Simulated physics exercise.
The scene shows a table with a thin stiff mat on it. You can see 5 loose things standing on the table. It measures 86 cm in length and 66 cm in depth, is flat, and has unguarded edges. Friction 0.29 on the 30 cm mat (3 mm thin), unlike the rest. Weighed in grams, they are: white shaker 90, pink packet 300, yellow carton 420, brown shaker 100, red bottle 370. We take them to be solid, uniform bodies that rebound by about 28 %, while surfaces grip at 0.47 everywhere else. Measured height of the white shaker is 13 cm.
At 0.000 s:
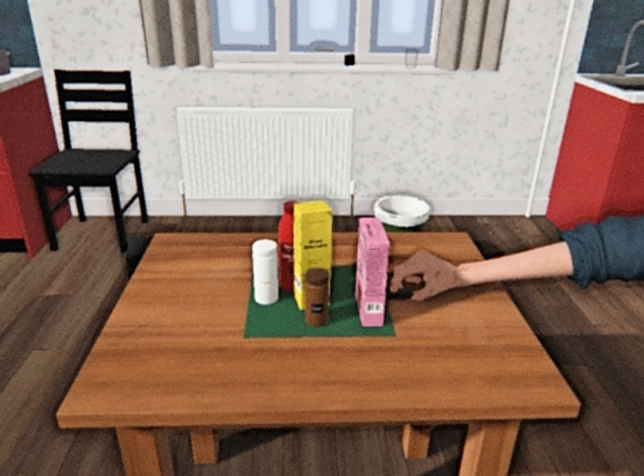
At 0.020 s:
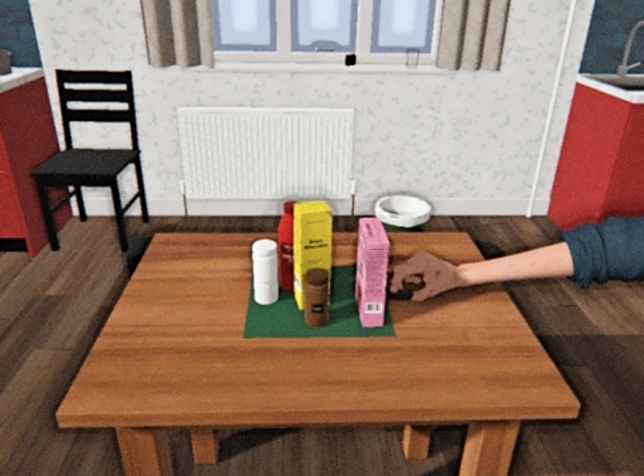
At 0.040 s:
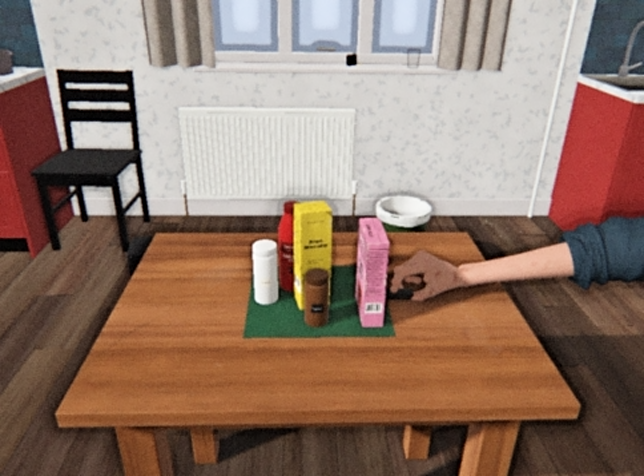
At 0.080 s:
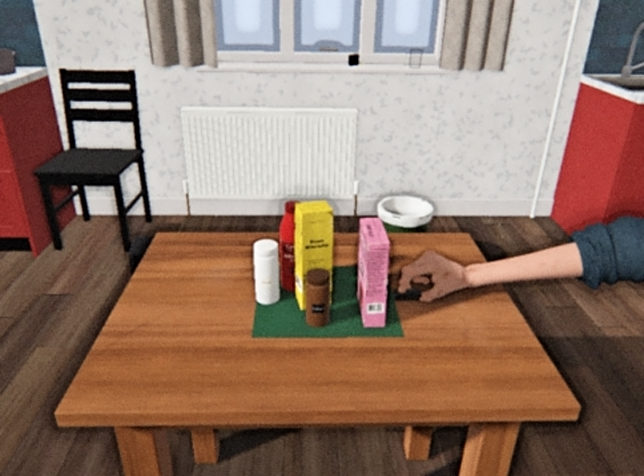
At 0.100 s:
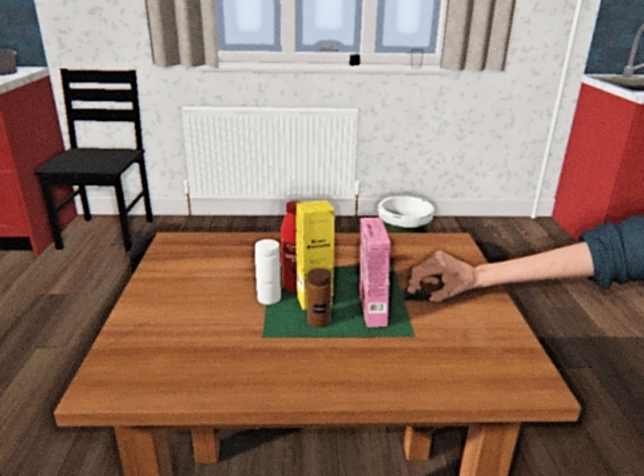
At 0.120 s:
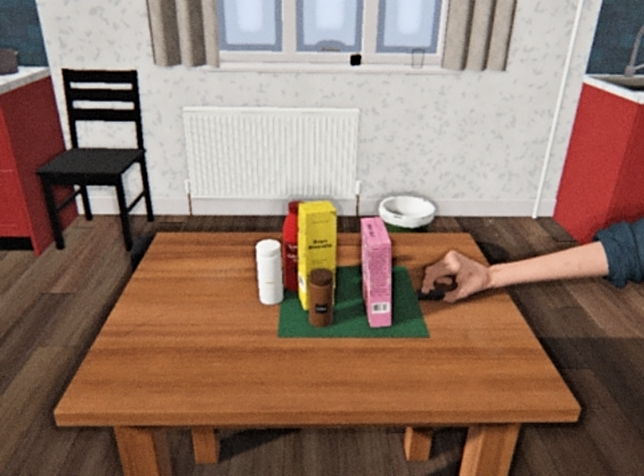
Green mat sliding slowly right across a wooden table, pulled by a hand from beneath five upright containers that barely shift.
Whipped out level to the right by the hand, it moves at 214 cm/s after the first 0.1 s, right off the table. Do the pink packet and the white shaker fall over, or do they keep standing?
Result: The pink packet is felled. The white shaker is unbowed.
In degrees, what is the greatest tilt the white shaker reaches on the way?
The peak lean comes to some 4 degrees.
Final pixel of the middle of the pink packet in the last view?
Roughly (430, 304).
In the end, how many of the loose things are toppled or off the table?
Tally: 1.
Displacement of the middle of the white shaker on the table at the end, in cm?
I'd say about 2 cm between start and finish.
After 0.32 s, mat out by 49 cm; pink packet on its side near (418, 298); white shaker slid 2 cm near (273, 273); brown shaker leaning 13°.
After 0.52 s, mat out by 87 cm; pink packet on its side near (430, 303); white shaker slid 2 cm near (273, 273); brown shaker leaning 8°.
At rest (1.8 s), tipped over on the table, pink packet; the other 4 in place, give or take 6 cm. Seen from the same camera at the end, pink packet near (431, 304), white shaker near (274, 273).
